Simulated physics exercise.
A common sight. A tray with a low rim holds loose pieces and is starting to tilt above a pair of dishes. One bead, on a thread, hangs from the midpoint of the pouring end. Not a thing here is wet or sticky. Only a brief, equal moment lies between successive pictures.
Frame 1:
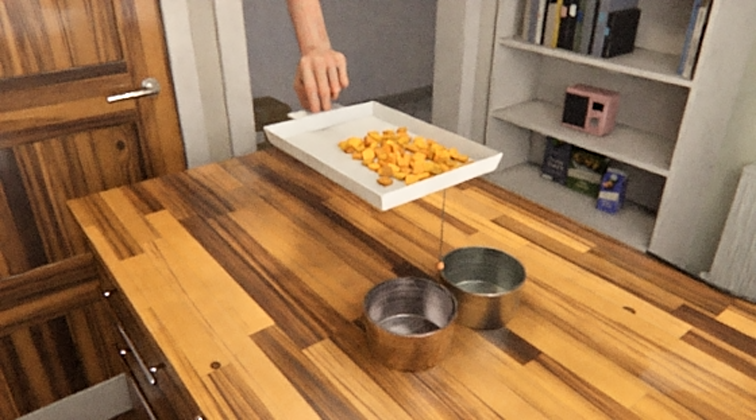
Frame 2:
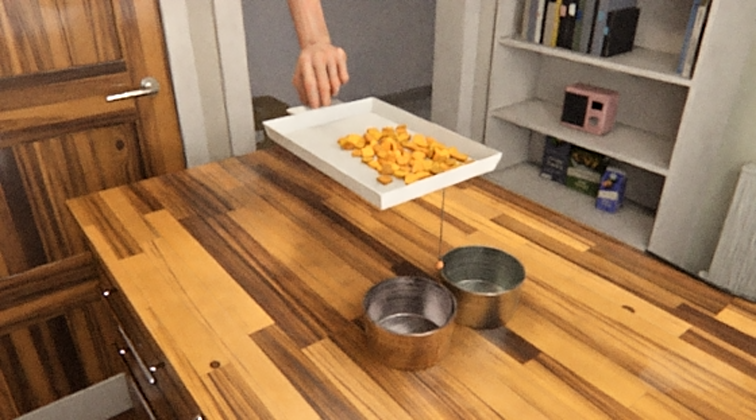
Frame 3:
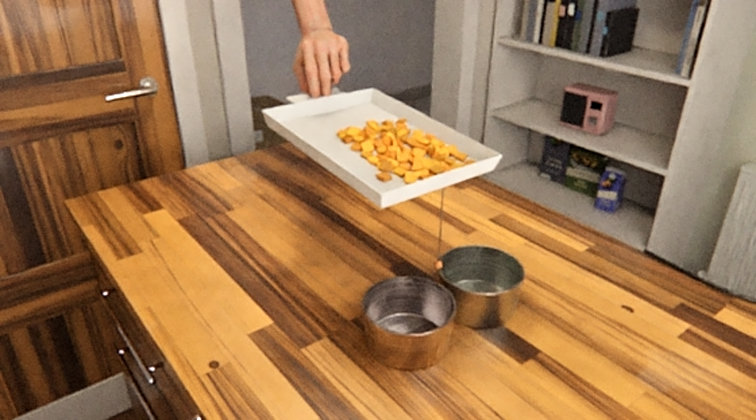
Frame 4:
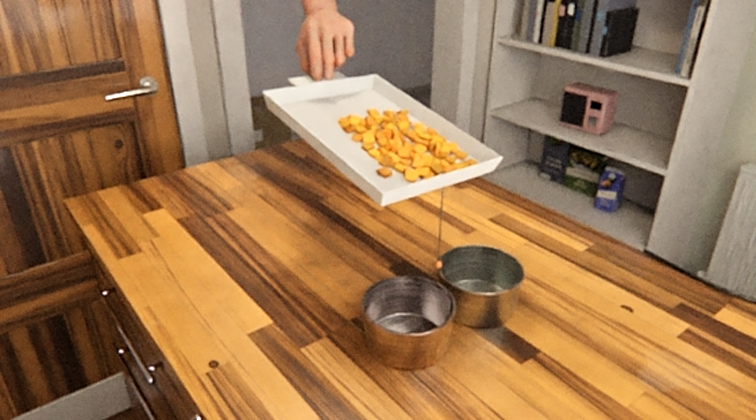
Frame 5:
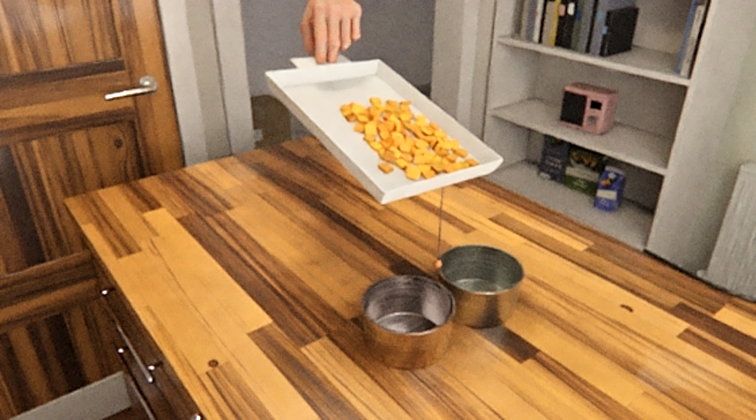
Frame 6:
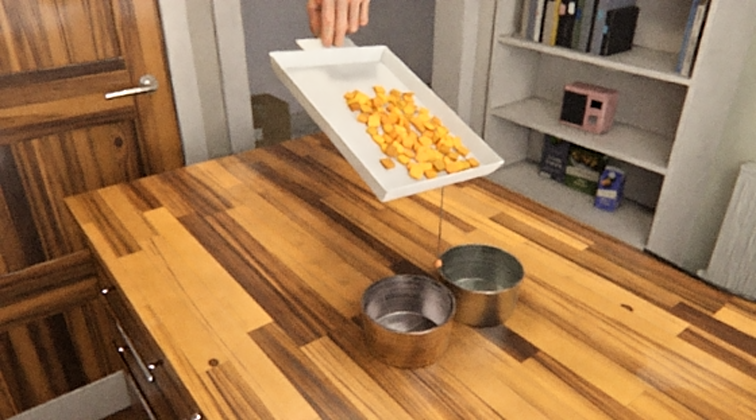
A hand held a white tray of small orange pieces above two round metal dishes on a wooden table, then raised the back end, tilting the tray gradually steeper toward its front right corner.
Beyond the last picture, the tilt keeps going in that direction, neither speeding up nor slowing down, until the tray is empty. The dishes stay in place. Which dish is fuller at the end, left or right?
My bet is the dish over on the right is left holding more.
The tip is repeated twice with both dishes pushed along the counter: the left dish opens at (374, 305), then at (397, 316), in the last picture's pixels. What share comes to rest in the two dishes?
Try 1: Some 20 %; try 2: Some 60 %.
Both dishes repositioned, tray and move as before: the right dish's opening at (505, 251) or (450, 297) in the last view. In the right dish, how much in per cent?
Trial 1 around 40 percent, trial 2 around 30 percent.
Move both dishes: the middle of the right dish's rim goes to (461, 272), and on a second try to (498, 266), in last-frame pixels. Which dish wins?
Try 1 - the dish at right, try 2 - the dish at right.
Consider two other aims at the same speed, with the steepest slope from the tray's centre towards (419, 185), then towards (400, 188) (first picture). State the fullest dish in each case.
Case one: The dish to the left. Case two: The dish to the left.
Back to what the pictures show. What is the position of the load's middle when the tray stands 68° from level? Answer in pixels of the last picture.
Check around (454, 136) in the last picture.
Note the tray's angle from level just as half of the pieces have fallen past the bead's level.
Roughly 105 degrees at that moment.
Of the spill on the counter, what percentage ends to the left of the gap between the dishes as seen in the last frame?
I make it about 0 percent or so.
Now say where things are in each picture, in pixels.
The first frame shows corners of the pouring end at (383, 193) and (496, 153), level; middle of the load at (408, 157), small crackers; left dish at (441, 344); right dish at (513, 304); bead on its thread at (440, 266).
The second frame shows corners of the pouring end at (383, 191) and (496, 153), level; middle of the load at (407, 155).
The third frame shows corners of the pouring end at (383, 191) and (496, 154), tipped barely, lowest at the right corner; middle of the load at (407, 152).
The fourth frame shows corners of the pouring end at (384, 189) and (497, 156), tipped a little, lowest at the right corner; middle of the load at (408, 146).
The fifth frame shows corners of the pouring end at (386, 188) and (497, 158), tipped clearly, lowest at the right corner; middle of the load at (409, 140).
The sixth frame shows corners of the pouring end at (388, 187) and (498, 160), tipped clearly, lowest at the right corner; middle of the load at (412, 134); left dish at (439, 342); right dish at (511, 301).
Soon, tray tipped steeply; all on the tray.
A while on, tray tipped past a quarter turn; a small part on the tray; about a third in the right dish; a small part outside both; about a third in the air.
Towards the end, tray tipped past a quarter turn; a stray few in the left dish; about two thirds in the right dish; about a third outside both.
Finally, tray tipped past a quarter turn; a stray few in the left dish; about two thirds in the right dish; about a third outside both.
